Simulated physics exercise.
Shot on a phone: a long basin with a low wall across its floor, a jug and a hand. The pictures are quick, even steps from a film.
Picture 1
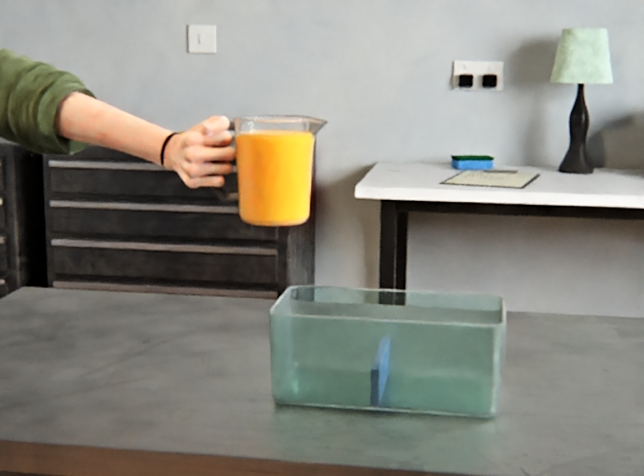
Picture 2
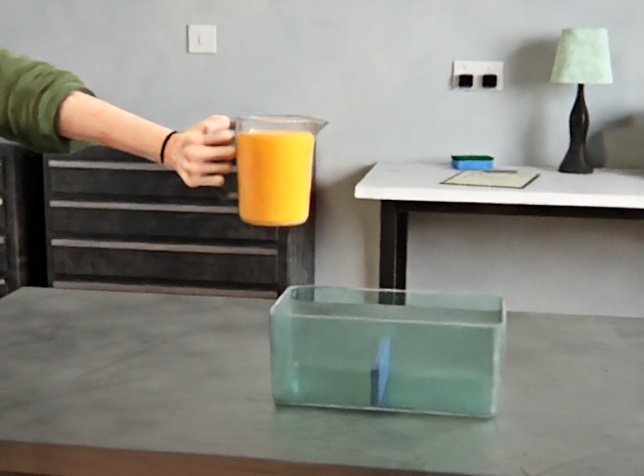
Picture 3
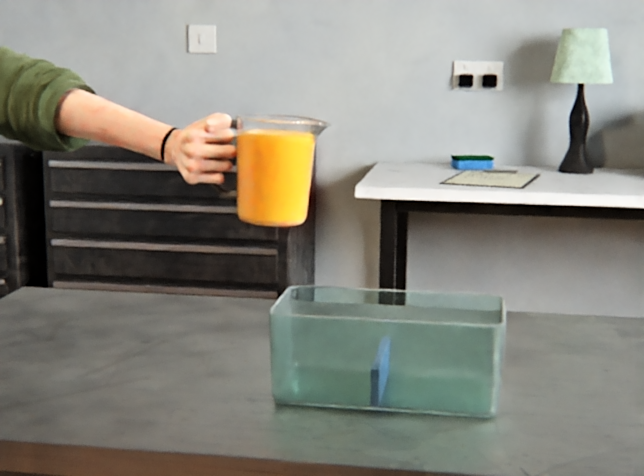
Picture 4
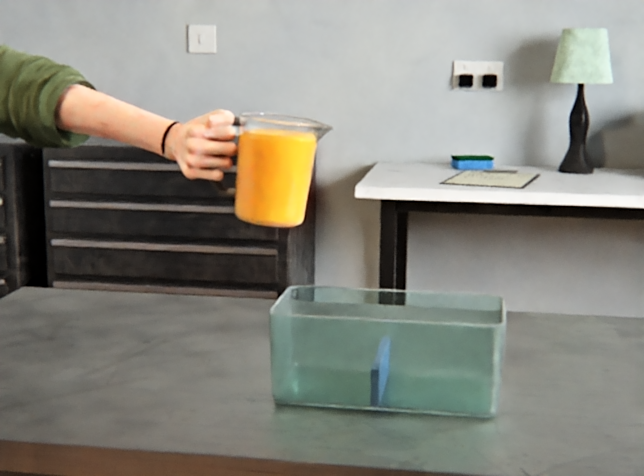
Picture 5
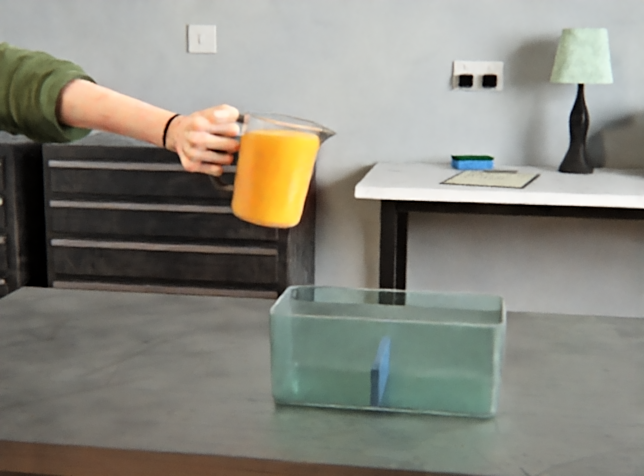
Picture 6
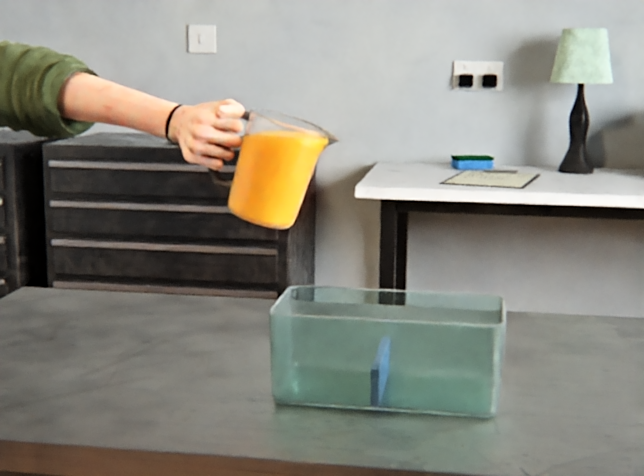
At the start, a hand in a green sleeve holds a clear jug of orange liquid upright above a long glass basin on a grey table. The hand slowly tilts the jug to the right, slightly at first and then more noticeably, while the basin below stays still.
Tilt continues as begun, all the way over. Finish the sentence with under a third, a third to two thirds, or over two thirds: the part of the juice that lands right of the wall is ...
It is a third to two thirds.
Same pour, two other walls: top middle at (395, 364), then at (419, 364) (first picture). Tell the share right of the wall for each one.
The first placement gives around 25 percent, the second 5 percent.
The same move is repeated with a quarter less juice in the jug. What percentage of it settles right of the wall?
Best guess: Around 25 %.
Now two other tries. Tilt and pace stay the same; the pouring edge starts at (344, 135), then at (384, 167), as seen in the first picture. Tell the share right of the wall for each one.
Start one gives close to 70 percent, start two close to 95 percent.
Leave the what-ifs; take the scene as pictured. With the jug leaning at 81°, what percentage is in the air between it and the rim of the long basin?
It's about 20 per cent.
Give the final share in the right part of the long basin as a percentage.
It comes to some 45 per cent.
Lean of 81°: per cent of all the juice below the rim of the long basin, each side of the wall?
Left part: Around 0 %. Right part: Around 5 %.
A moment on, the jug is tipped on its side and 73 per cent is still to pour, 0 is left of the wall and 5 right of it.
Next, the jug is tipped right over and 19 per cent is still to pour, 20 is left of the wall and 37 right of it.
Then the jug is tipped right over and 1 per cent is still to pour, 48 is left of the wall and 46 right of it.
Later the jug is tipped right over and 0 per cent is still to pour, 50 is left of the wall and 47 right of it.
Finally, 50 per cent lies left of the wall, 47 right of it and 3 outside.
